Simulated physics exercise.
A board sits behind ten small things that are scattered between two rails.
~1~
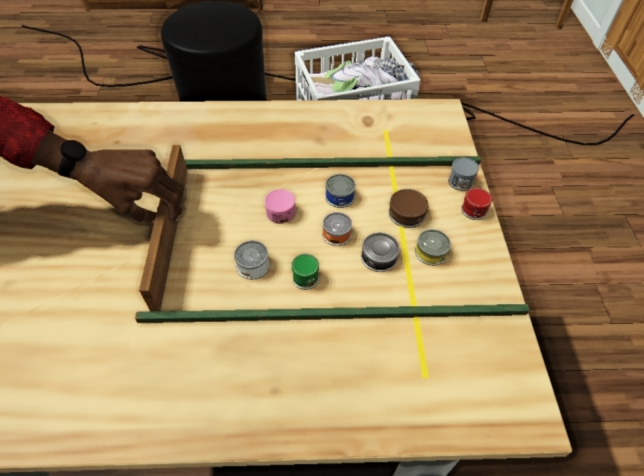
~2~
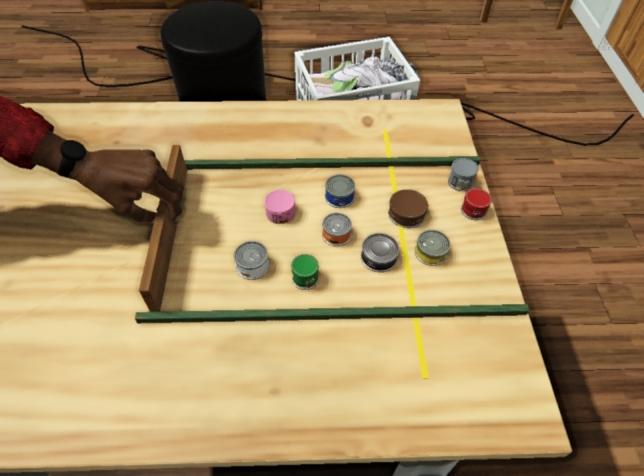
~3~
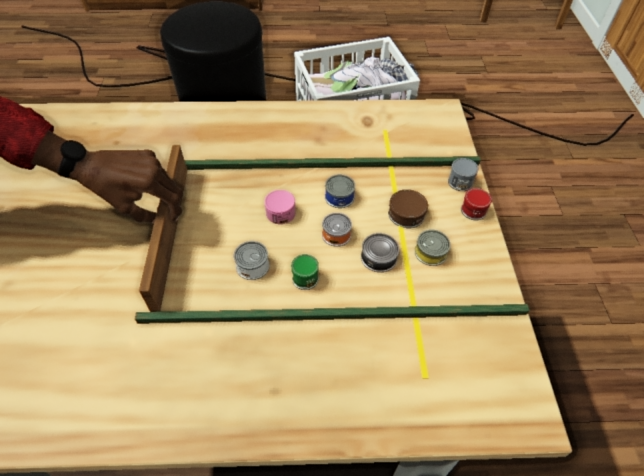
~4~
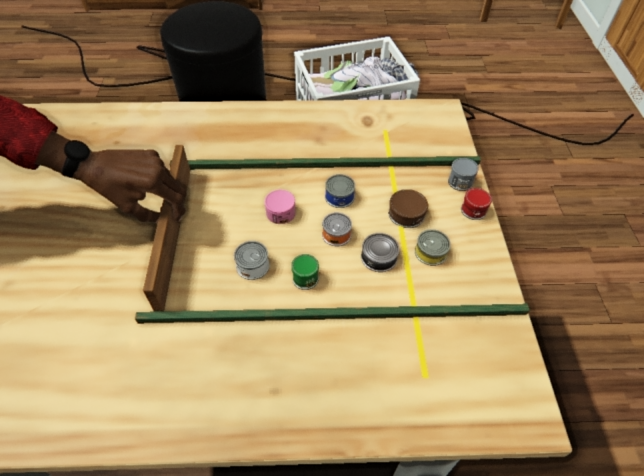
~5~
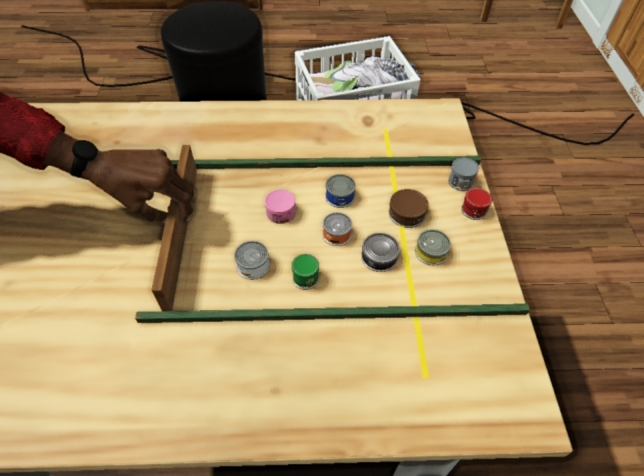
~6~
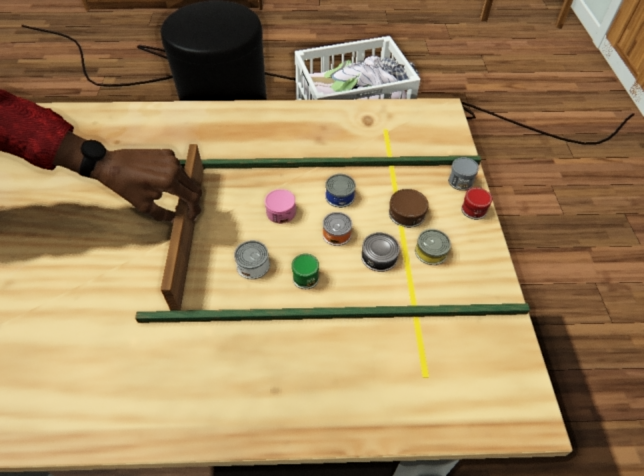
In the video, a hand holds a wooden board upright between two green rails on a table, behind ten small scattered containers, then slides it slightly to the right while the containers stay still.
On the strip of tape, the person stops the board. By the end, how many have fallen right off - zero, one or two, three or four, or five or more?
Most likely the sweep will knock nothing off.
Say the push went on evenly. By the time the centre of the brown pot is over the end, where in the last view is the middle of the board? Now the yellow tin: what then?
About (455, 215), and about (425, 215) for the other.
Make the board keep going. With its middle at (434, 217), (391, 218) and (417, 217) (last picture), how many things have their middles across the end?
It comes out as 2, then 0, then 0.
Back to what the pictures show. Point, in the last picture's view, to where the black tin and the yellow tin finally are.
Final positions - black tin around (453, 245), yellow tin around (485, 238).
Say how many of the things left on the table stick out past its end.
The count is 0.
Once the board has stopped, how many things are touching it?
The count is 5.
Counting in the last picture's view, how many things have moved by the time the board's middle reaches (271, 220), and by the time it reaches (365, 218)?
By then 3, and later 8.
A little later, none off yet; red pot at rest near (476, 204); grey pot at rest near (463, 174); yellow tin at rest near (433, 247).
When it is over, the number that fall off is zero.
